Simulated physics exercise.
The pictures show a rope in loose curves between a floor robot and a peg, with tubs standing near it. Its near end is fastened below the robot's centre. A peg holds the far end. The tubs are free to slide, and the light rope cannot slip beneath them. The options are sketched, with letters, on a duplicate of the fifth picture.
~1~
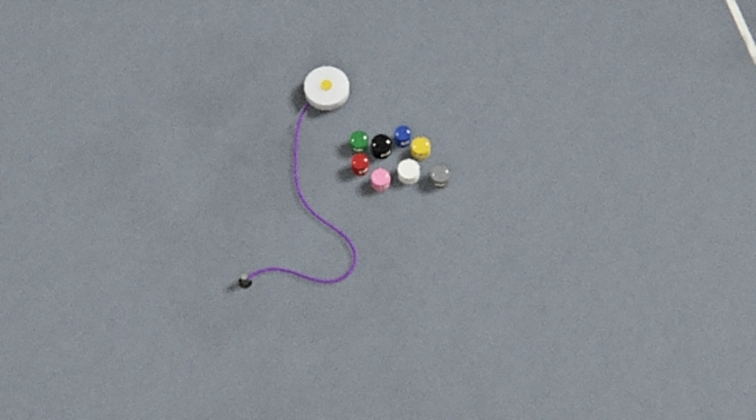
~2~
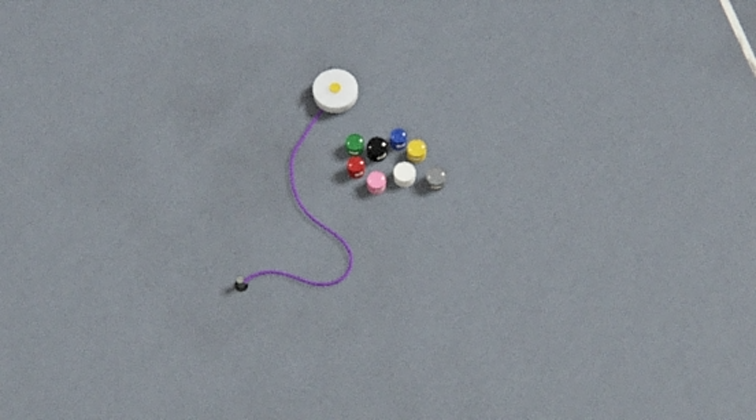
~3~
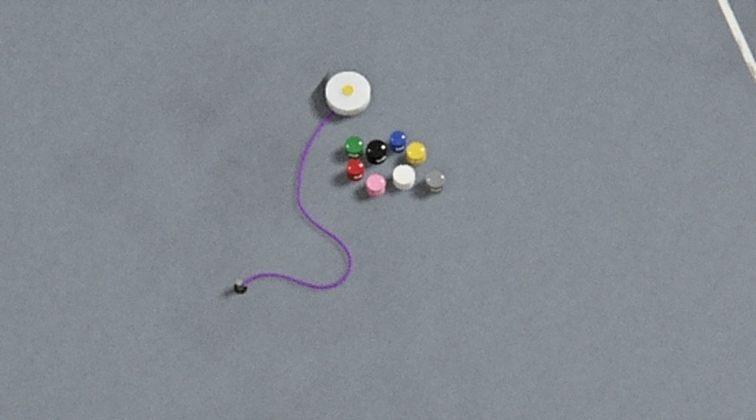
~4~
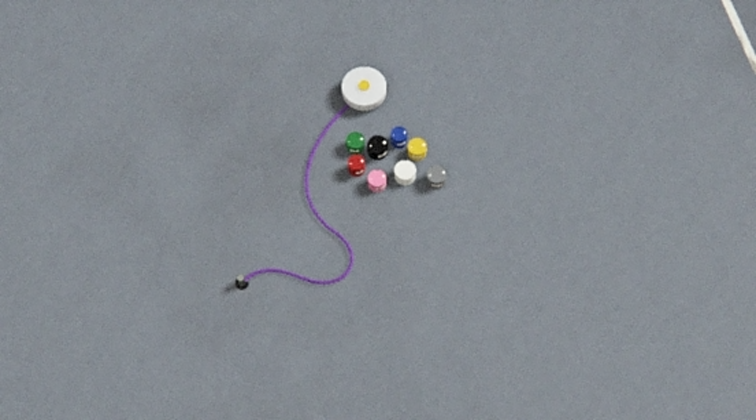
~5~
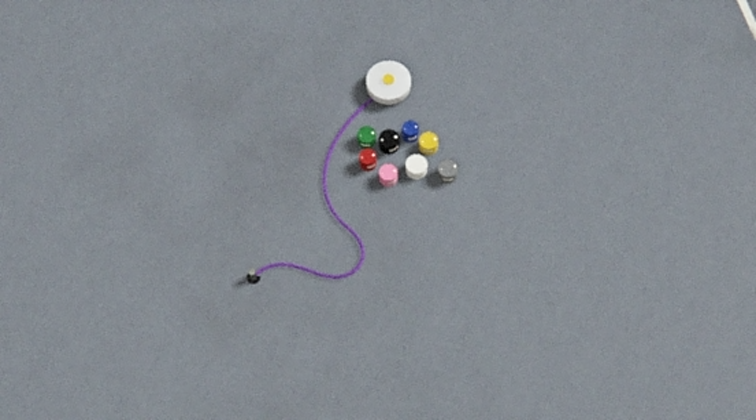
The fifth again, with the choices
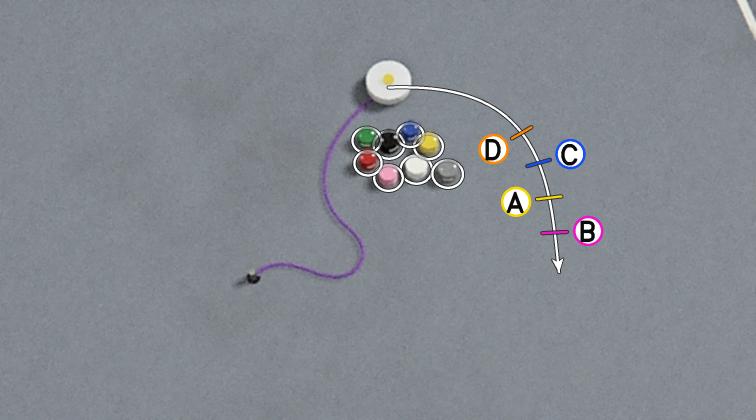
A round white robot with a yellow centre moves a short way to the right across a plain grey floor seen from above, drawing the upper part of a purple rope along with it. The rope curves down to a small dark peg at lower left, while eight small coloured tubs sit clustered right of the rope. The tubs stay in place on the floor as the camera drifts slightly.
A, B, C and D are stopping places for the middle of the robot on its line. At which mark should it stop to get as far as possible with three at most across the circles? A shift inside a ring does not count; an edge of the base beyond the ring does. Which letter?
Mark D.
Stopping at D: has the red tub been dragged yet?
By then, no.
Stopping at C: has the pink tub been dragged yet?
No.
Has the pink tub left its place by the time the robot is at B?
Yes.
On the copy, A at (549, 198); B at (555, 233); C at (539, 163); D at (522, 133); the route from (389, 87) via (525, 137) to (559, 272).
On D. First, robot (440, 86).
Then, robot (490, 101).
Finally, robot (523, 129); green tub (371, 146); one over the rings.
By contrast, A has eight over the rings; B has eight over the rings; C has five over the rings.
